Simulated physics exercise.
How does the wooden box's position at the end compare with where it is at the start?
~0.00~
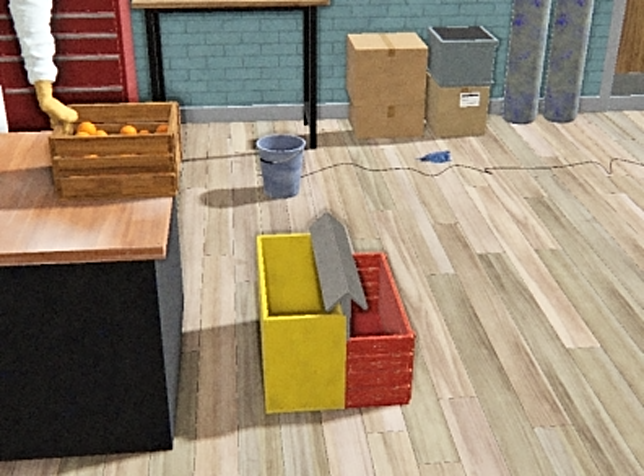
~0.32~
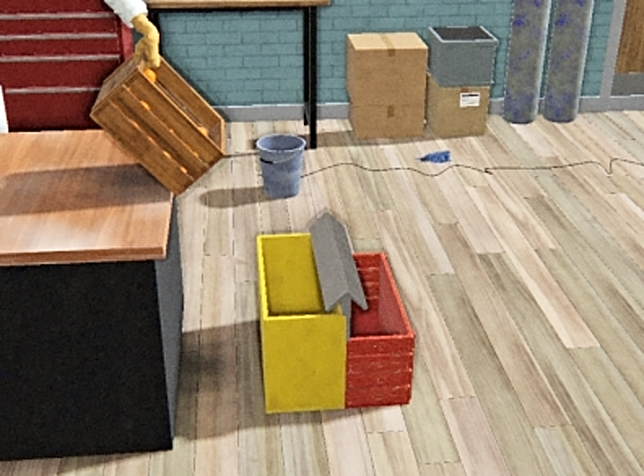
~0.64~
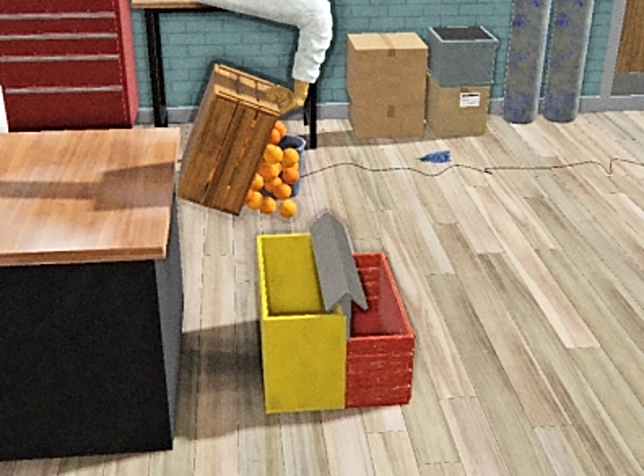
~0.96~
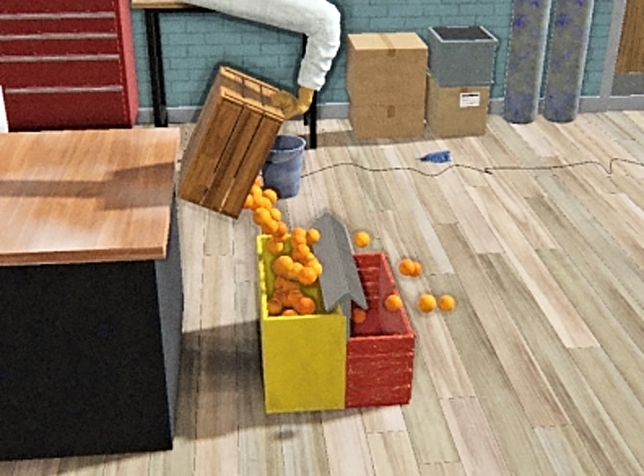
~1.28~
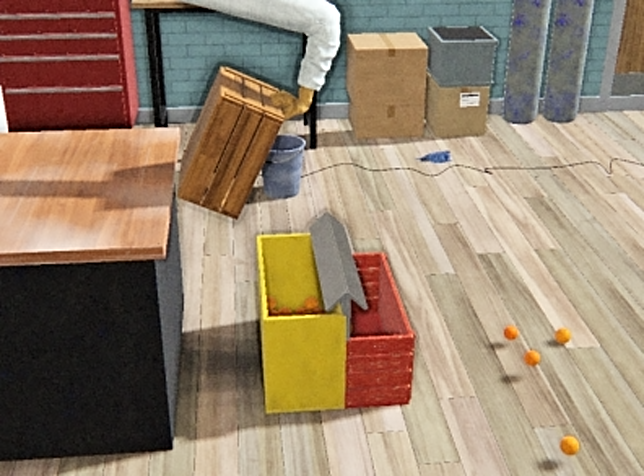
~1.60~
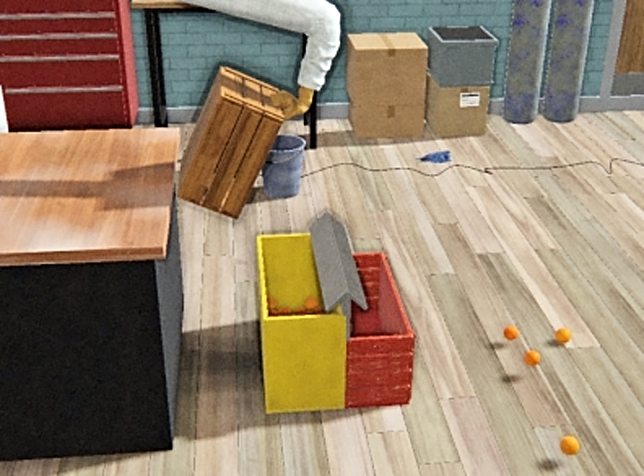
At the start the wooden box sits upright on the bench near its right end. At the end it is farther right, tipped over past the bench edge and held there by an arm.
